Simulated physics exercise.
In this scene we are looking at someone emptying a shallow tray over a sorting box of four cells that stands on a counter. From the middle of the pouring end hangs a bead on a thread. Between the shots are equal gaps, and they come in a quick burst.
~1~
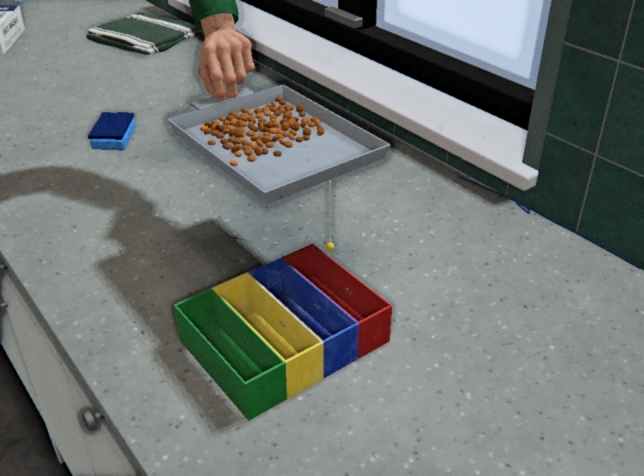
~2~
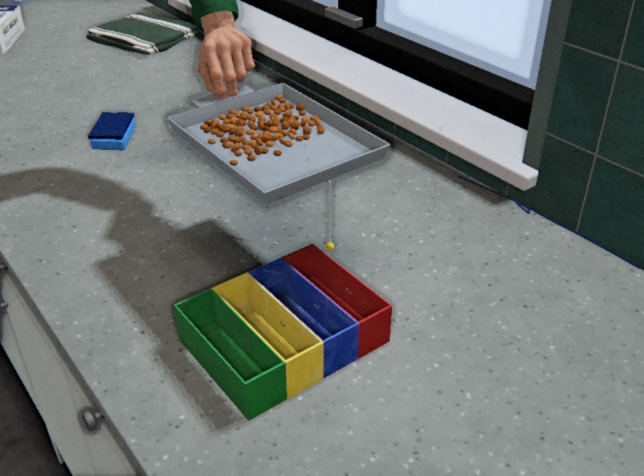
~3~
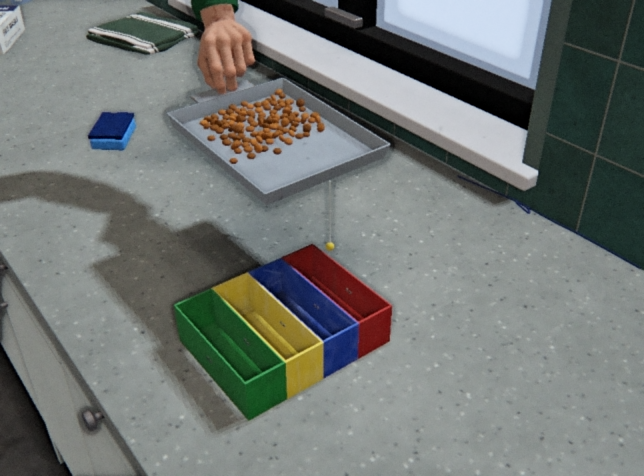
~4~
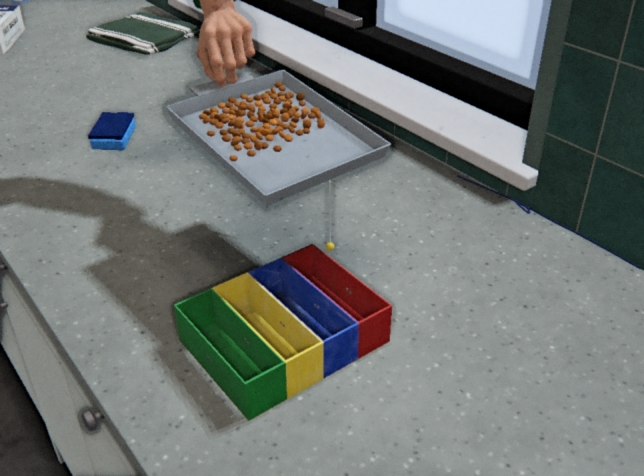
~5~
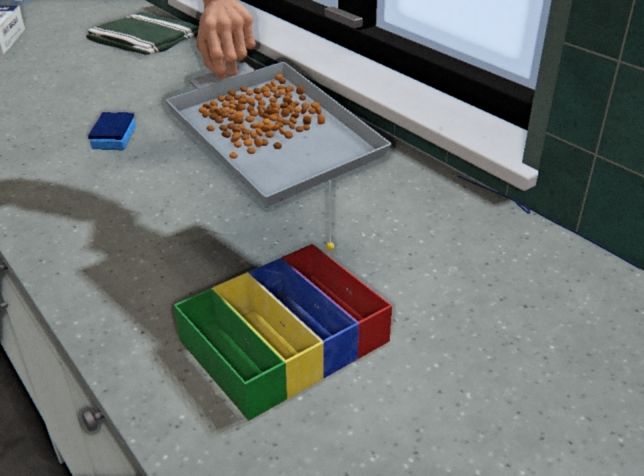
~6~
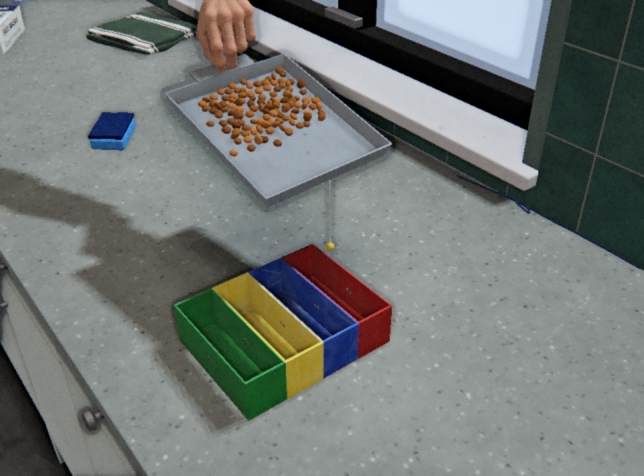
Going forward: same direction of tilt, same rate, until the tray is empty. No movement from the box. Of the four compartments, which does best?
The blue one does best.
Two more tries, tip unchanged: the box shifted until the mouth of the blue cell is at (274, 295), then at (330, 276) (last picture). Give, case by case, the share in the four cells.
Around 80 then around 100 per cent.
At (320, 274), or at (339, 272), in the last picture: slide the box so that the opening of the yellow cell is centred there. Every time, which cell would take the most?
For the first spot I'd say that green cell, and for the second spot the cell in green.
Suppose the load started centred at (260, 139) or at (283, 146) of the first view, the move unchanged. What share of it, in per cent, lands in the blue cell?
Estimate: 60 % first, 60 % second.
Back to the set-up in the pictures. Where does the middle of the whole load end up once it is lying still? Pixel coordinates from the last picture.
Resting centre, last picture - approx. (312, 327).
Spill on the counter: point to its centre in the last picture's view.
Middle in the last view: Roughly (450, 287).
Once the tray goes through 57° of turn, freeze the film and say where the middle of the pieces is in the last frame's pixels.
I'd mark it close to (301, 174).
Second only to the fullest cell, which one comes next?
Rank 2: Red.
Soon, tray tipped steeply; nearly all on the tray; a stray few in the yellow cell; a stray few in the blue cell; a stray few falling or outside the box.
A while on, tray tipped right over; about half on the tray; about a quarter in the blue cell; a small part in the red cell; a stray few in the yellow cell; about a quarter falling or outside the box.
Towards the end, tray tipped past a quarter turn; about half in the blue cell; about a quarter in the red cell; a small part in the yellow cell; a stray few in the green cell; a small part falling or outside the box.
Finally, tray tipped past a quarter turn; about half in the blue cell; about a quarter in the red cell; a small part in the yellow cell; a stray few in the green cell; a small part outside the box.
